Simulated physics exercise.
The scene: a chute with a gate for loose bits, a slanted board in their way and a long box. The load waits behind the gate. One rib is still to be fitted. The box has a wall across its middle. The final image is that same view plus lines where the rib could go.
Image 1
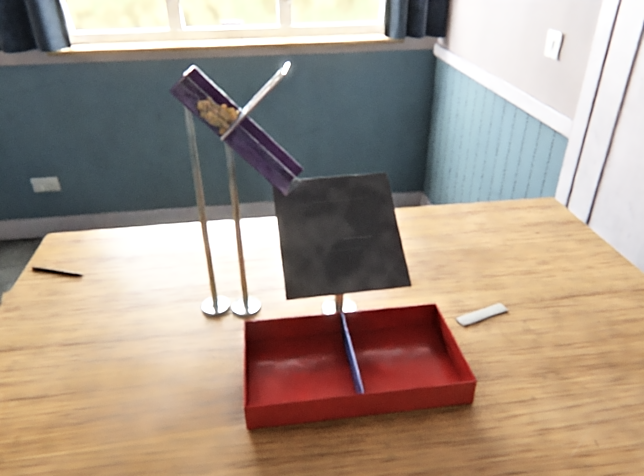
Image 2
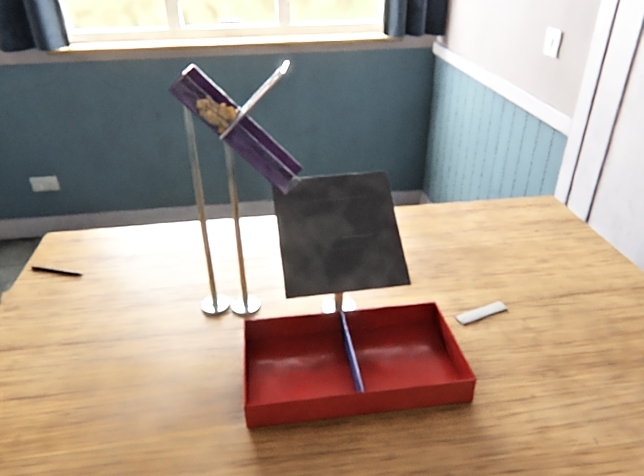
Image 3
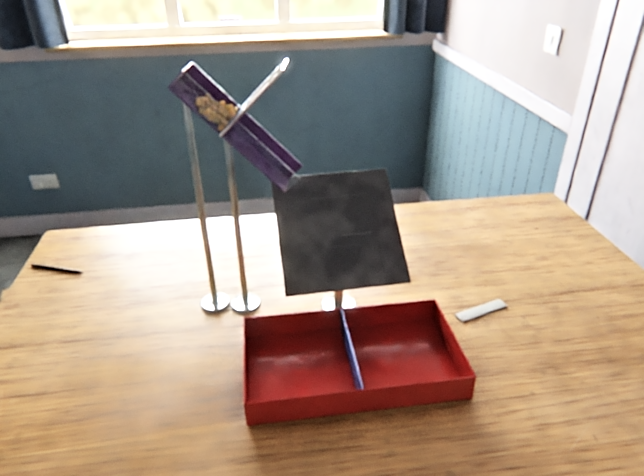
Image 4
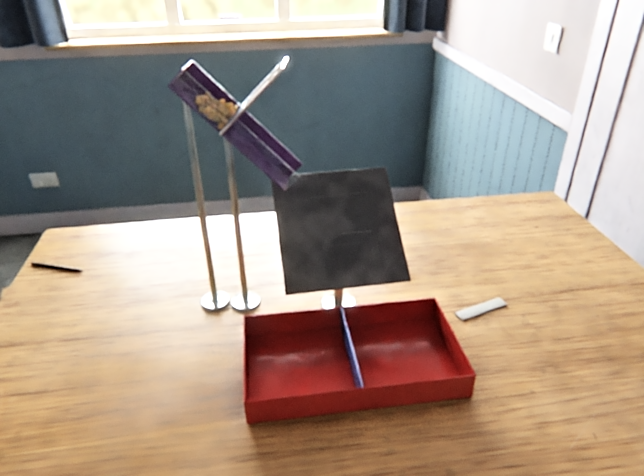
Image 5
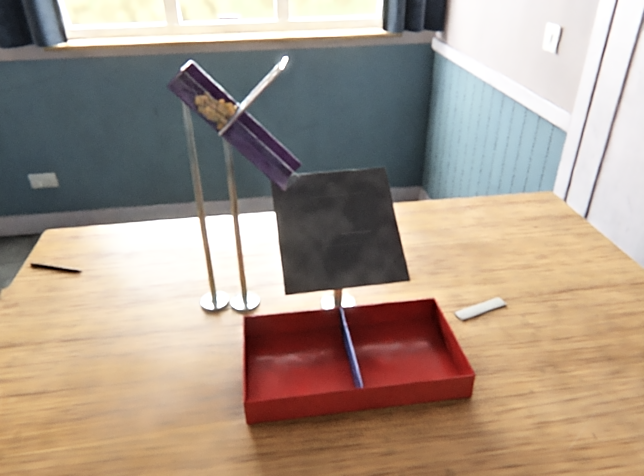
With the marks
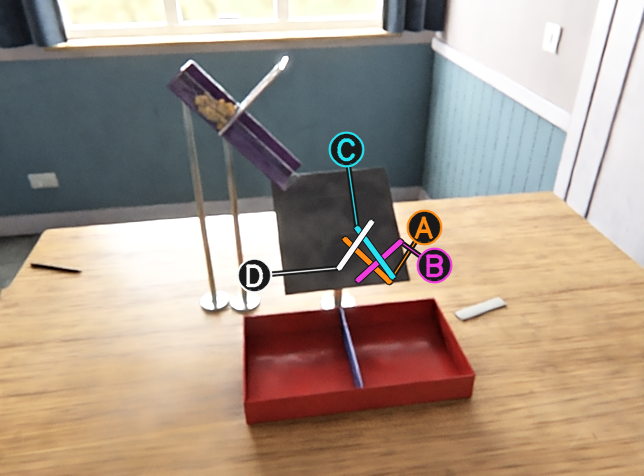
A bright red open box with a thin blue wall across its middle sits on a light wooden table, seen from slightly above in a blue-panelled room with a window. Behind it stands a tilted dark board, and at upper left a purple chute on two thin metal stands slopes down rightward, holding tan bits behind a pale gate. Nothing moves except the view, which shifts very slightly.
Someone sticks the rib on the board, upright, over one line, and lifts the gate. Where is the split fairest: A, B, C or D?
B.
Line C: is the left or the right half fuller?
The right half.
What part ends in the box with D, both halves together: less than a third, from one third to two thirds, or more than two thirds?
It is more than two thirds.
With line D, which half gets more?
More lands on the left.
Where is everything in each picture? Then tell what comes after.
Load behind the gate near (222, 118), dried chickpeas; lip of the chute near (288, 189), sloping fairly steeply, in the first frame.
Middle of the board near (339, 231), tilted fairly steeply; middle of its low edge near (350, 292); of its high edge near (330, 175), in the second frame.
Front corners of the box near (245, 403) and (476, 376); front end of its middle wall near (363, 389); gate still shut near (243, 109), in the third frame.
Middle of the load near (220, 113); lip near (287, 184), in the fourth frame.
Middle of the load near (219, 113); lip near (286, 184), in the fifth frame.
On the marked copy, line A from (345, 239) to (389, 281); line B from (400, 241) to (358, 280); line C from (357, 228) to (392, 276); line D from (371, 222) to (339, 268).
Choosing A, of what is caught, a small share in the left half, all but a few in the right.
Choosing B, of what is caught, close to half in the left half, close to half in the right.
Choosing C, of what is caught, a small share in the left half, all but a few in the right.
Choosing D, of what is caught, all but a few in the left half, a small share in the right.
